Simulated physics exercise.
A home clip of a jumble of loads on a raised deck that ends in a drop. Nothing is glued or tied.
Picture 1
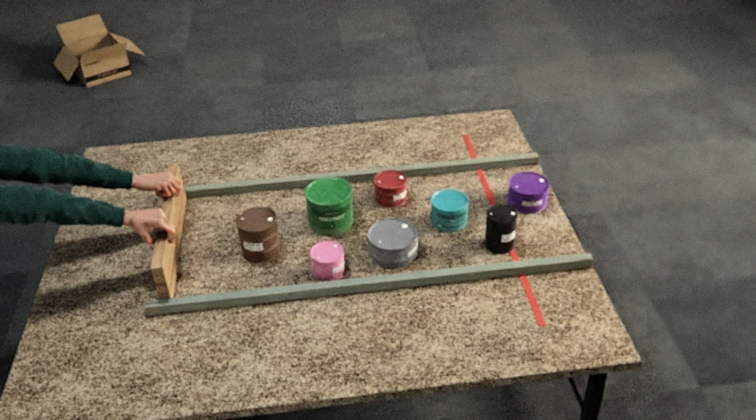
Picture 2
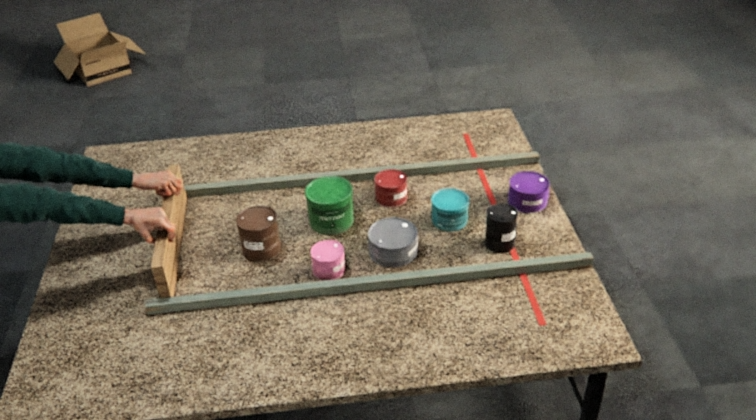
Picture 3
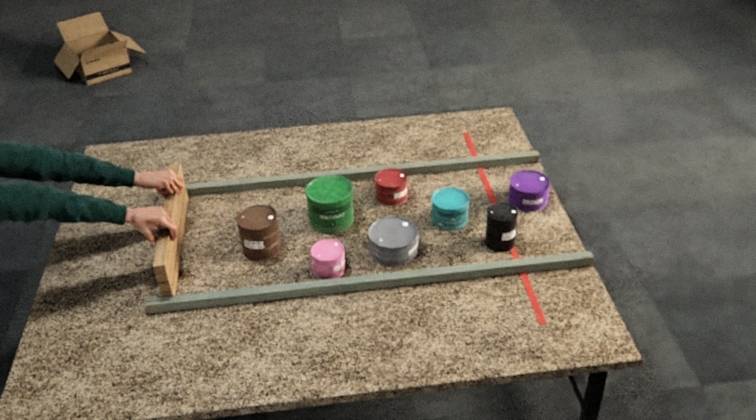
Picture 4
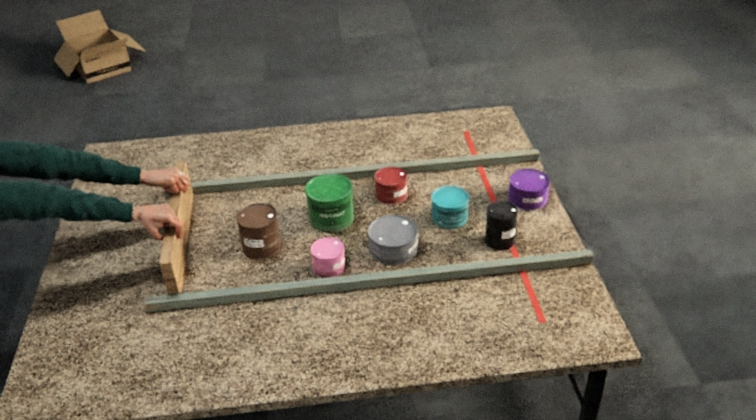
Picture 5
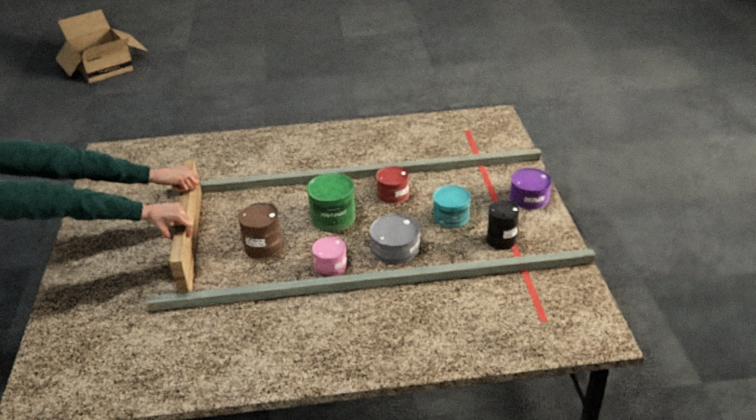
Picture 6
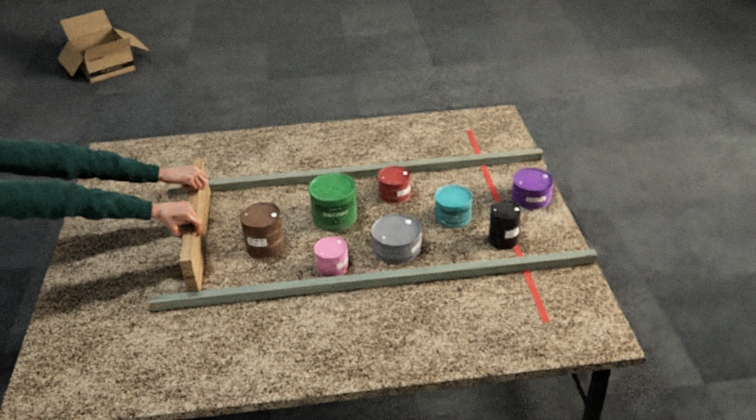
To begin with, two green-sleeved hands hold a wooden plank upright at the left of a speckled tabletop, with eight colored containers spread between two rails and a red line crossing near the right. The hands then slide the plank slightly rightward toward the brown container, while the containers stay essentially still.
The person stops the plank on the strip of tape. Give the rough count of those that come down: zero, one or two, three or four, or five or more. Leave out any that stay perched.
In the end the number that fall off is one or two.
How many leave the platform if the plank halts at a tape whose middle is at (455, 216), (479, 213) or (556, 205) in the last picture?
Try by try, 0, 1 and 8.
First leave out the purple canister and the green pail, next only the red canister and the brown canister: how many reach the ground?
The counts: 1 and 1.
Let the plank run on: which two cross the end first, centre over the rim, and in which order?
In order: The black canister, then the purple canister.
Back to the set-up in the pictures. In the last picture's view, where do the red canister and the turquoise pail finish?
Near (503, 165) and (556, 199).
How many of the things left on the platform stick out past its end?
That would be 3.
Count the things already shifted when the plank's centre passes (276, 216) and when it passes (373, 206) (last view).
First 1, then 5.
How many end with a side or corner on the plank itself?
That makes 4.
Early on, none off yet; purple canister at rest near (532, 188); black canister at rest near (505, 225); turquoise pail at rest near (453, 206).
A while later, none off yet; purple canister at rest near (532, 188); black canister travelled about its own width near (547, 219); turquoise pail travelled about its own width near (499, 205).
Finally, the number that fall off is one or two; lost, black canister.
